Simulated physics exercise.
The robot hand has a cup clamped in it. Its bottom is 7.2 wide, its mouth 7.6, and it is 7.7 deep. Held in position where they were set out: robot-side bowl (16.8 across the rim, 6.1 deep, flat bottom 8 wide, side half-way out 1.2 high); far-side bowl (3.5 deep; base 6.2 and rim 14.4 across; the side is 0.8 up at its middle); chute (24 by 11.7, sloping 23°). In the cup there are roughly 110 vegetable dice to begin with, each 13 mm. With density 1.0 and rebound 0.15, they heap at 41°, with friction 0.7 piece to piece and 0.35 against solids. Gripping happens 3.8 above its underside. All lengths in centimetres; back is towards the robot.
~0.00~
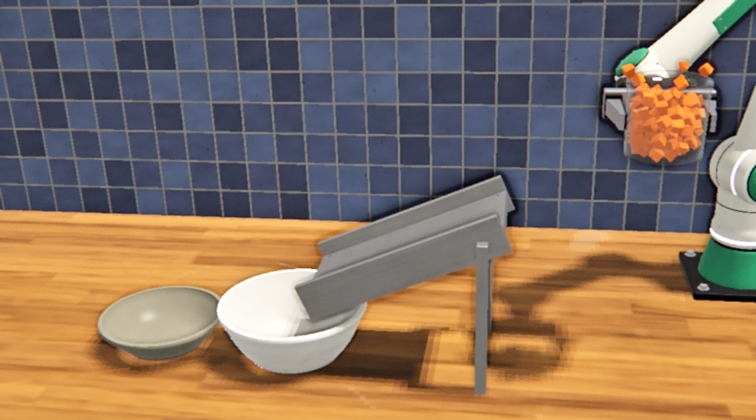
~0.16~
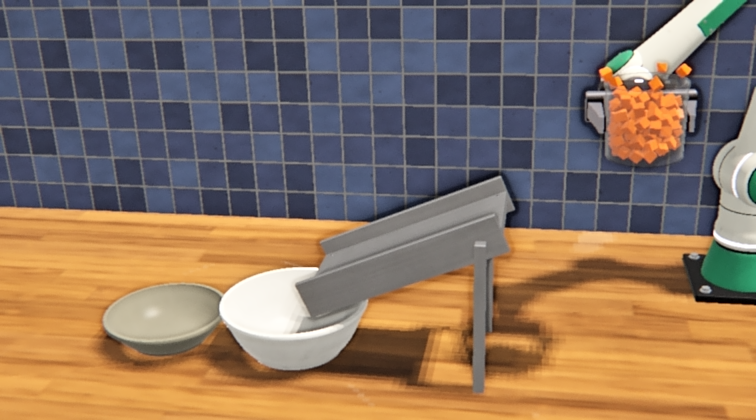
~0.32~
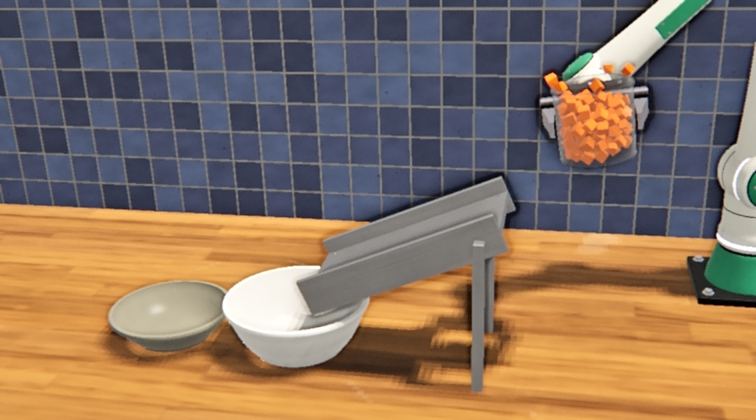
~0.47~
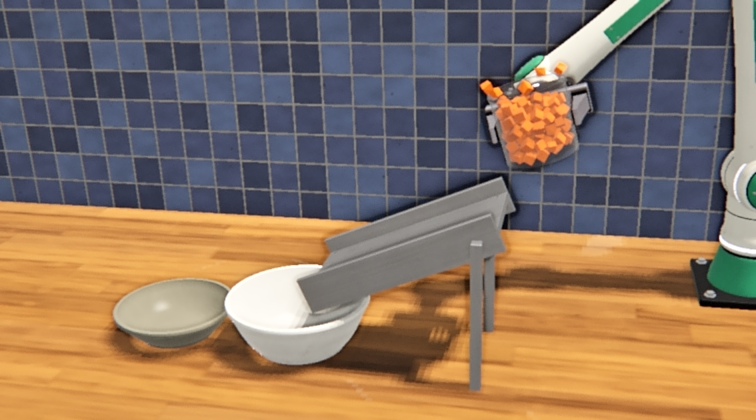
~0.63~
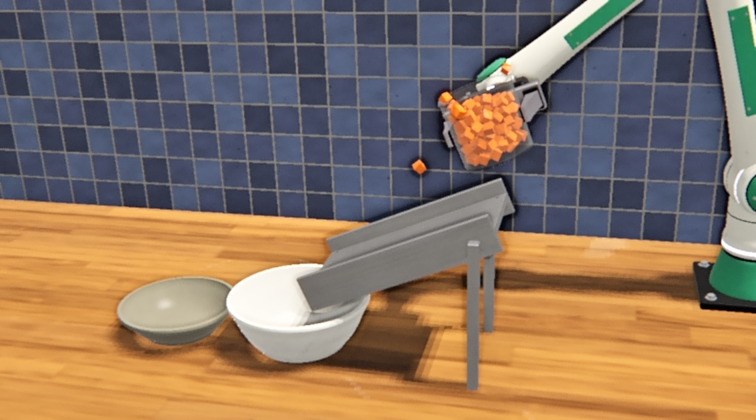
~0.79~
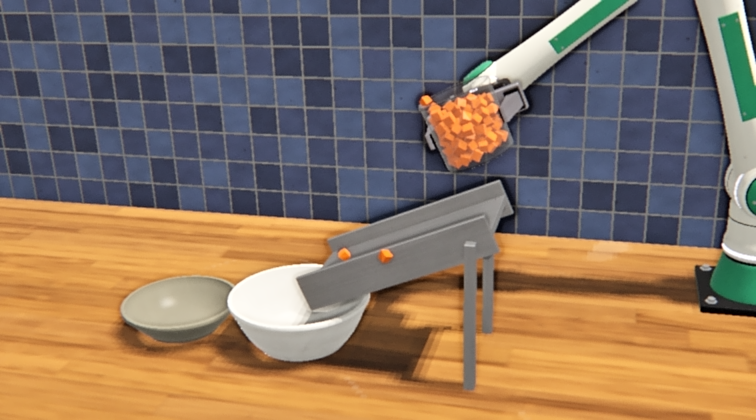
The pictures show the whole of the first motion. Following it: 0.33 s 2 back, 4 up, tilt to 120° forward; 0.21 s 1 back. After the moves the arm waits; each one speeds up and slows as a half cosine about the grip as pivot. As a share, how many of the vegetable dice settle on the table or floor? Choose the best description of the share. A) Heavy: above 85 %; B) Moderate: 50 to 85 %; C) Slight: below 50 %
C.
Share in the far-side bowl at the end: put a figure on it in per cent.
0 per cent, give or take.
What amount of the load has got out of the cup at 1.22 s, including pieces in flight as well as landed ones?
Some 25 per cent.
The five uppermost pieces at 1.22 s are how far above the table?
Roughly 34 cm.
After 1.01 s, tilted 94° forward, highest piece 35 above the table; 109 in the cup, 1 in the robot-side bowl, 1 on the table or floor, 1 on the chute or in flight.
After 1.22 s, tilted 120° forward, highest piece 34 above the table; 86 in the cup, 1 in the robot-side bowl, 1 on the table or floor, 24 on the chute or in flight.
After 1.53 s, tilted 120° forward, highest piece 28 above the table; 27 in the robot-side bowl, 4 in the cup, 1 on the table or floor, 80 on the chute or in flight.
After 2.58 s, tilted 120° forward, highest piece 4 above the table; 111 in the robot-side bowl, 1 on the table or floor.
At rest, 111 in the robot-side bowl, 1 on the table or floor. That is 1 % on the table or floor.
